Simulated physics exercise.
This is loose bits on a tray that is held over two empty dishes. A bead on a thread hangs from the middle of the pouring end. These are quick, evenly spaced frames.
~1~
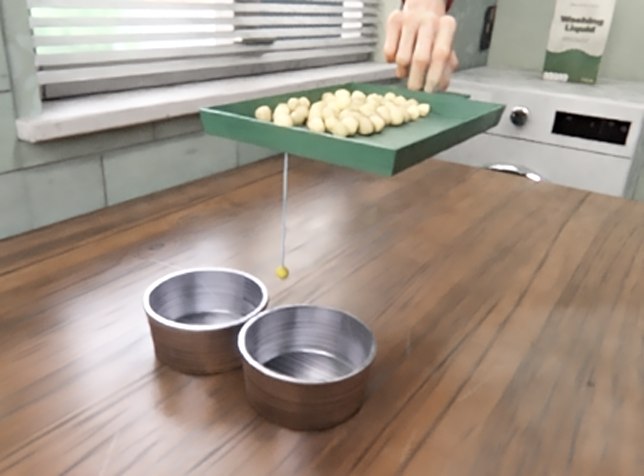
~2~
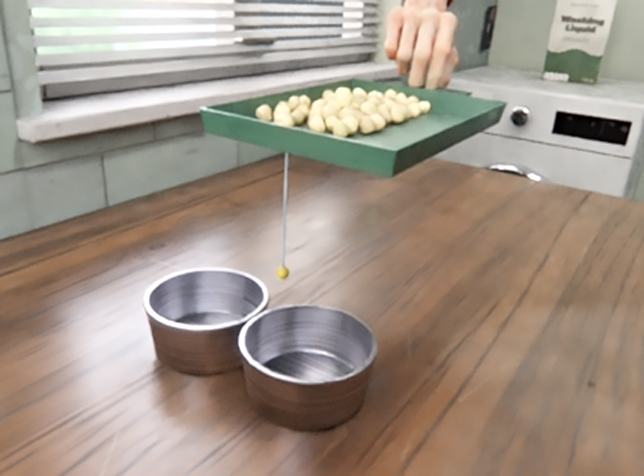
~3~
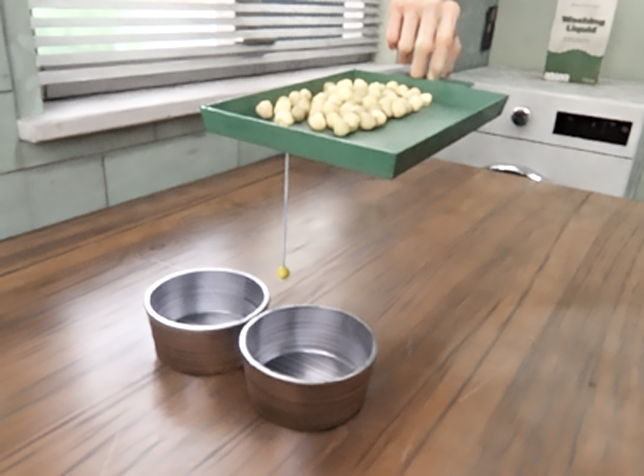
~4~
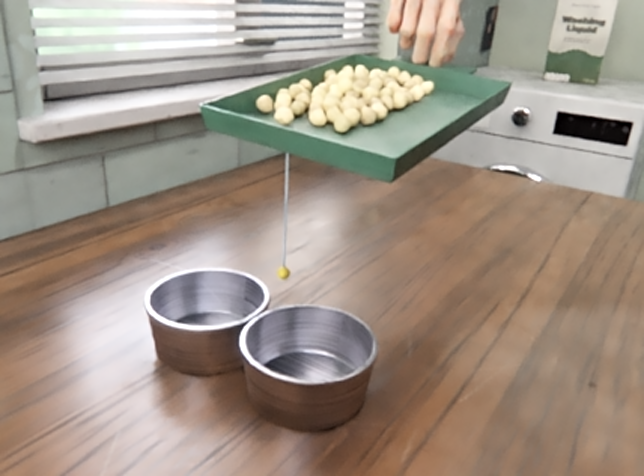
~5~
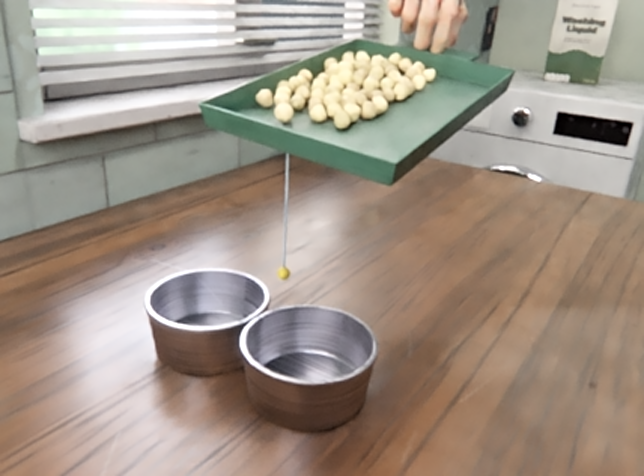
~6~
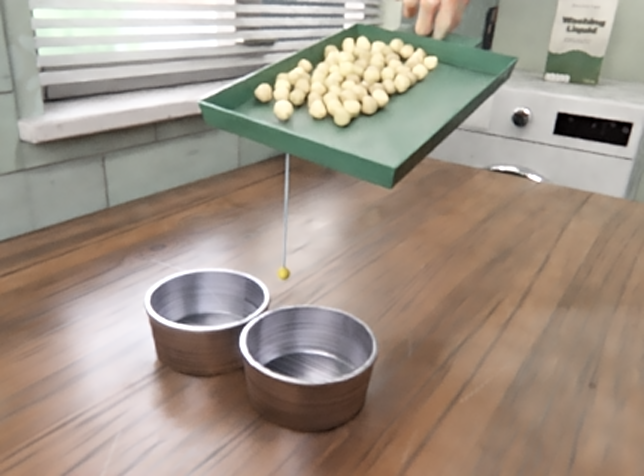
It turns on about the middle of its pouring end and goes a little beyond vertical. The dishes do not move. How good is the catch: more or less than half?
Caught overall: Over half.
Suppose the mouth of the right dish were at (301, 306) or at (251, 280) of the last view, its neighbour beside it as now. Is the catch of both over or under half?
At the first place less than half, at the second the smaller part.
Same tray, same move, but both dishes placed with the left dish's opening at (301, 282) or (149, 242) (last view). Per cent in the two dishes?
About 10 and 0 per cent.
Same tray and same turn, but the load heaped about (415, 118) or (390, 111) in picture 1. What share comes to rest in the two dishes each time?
Roughly 50 per cent, and 60 per cent.
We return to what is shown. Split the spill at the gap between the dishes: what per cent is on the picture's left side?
Roughly 40 in a hundred.
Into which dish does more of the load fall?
More ends in the right dish.
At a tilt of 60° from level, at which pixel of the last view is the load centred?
Around (343, 110).
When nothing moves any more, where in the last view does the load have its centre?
Around (296, 376).
Just after the last frame, tray tipped steeply; almost all on the tray; just a few in the air.
A moment on, tray tipped right over; almost all on the tray; about a tenth in the right dish.
Further on, tray tipped past a quarter turn; roughly two thirds in the right dish; about a tenth in the left dish; roughly a third outside both.
When it is over, tray tipped past a quarter turn; roughly two thirds in the right dish; about a tenth in the left dish; roughly a third outside both.
